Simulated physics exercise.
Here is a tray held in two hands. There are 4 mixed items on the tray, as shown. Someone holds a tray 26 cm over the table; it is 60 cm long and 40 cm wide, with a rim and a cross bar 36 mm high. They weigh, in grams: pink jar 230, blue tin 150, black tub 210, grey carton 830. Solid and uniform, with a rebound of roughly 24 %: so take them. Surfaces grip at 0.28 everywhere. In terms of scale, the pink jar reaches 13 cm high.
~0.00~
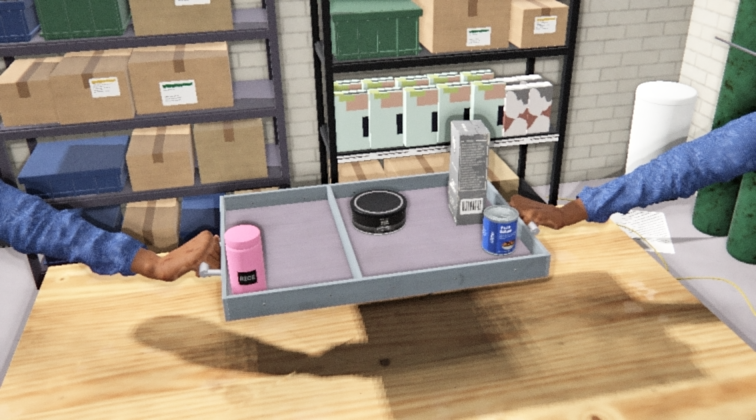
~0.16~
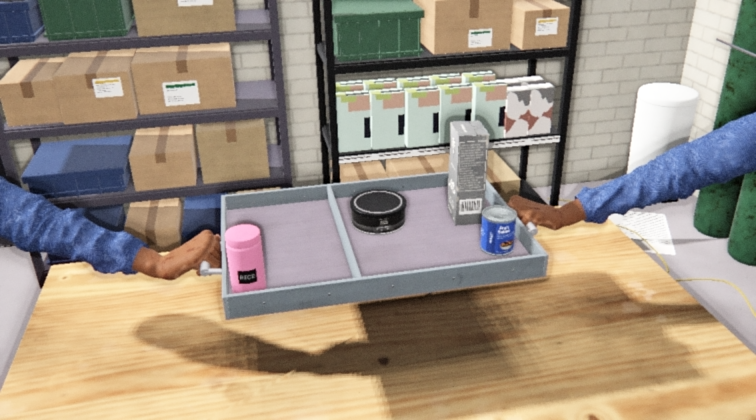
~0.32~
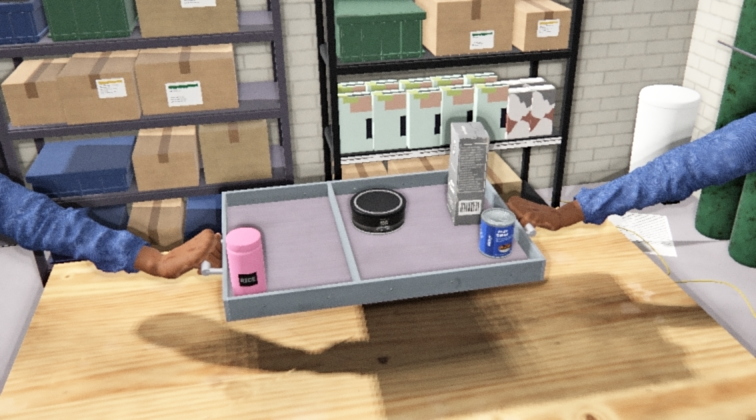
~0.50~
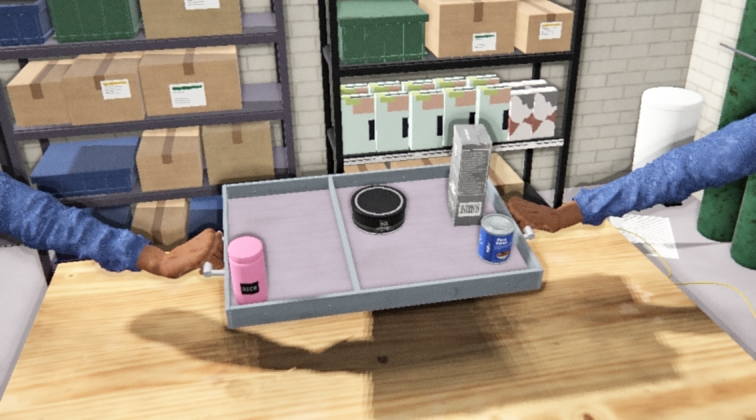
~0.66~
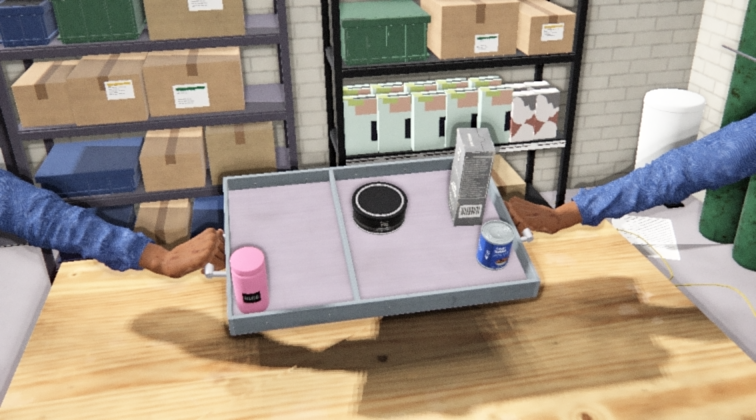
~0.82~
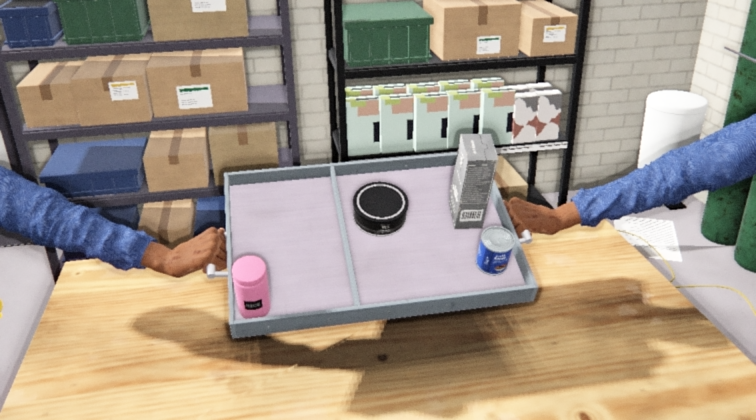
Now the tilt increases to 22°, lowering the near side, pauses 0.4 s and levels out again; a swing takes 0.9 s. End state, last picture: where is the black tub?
Roughly (397, 258).
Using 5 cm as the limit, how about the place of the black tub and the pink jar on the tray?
First the black tub: It departs its position; then the pink jar: It stays in position.
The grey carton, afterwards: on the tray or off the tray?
Grey carton: Goes out of bounds.
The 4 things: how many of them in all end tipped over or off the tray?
Count: 1.
Around 1.12 s, tray tilted 22°, near edge down; black tub shifted 8 cm near (386, 235); grey carton shifted 10 cm; blue tin shifted 6 cm.
Around 1.52 s, tray tilted 21°, near edge down; black tub shifted 20 cm near (397, 279); grey carton tipped 43° against what carries it; blue tin shifted 7 cm.
Around 1.92 s, tray tilted 8°, near edge down; grey carton now off the tray; black tub shifted 20 cm near (397, 266); blue tin shifted 7 cm.
Finally (2.8 s), off the tray, grey carton; not toppled but over 5 cm from the start, blue tin and black tub; pink jar still in place (within 5 cm). Final places as that camera would see them, black tub near (397, 258).
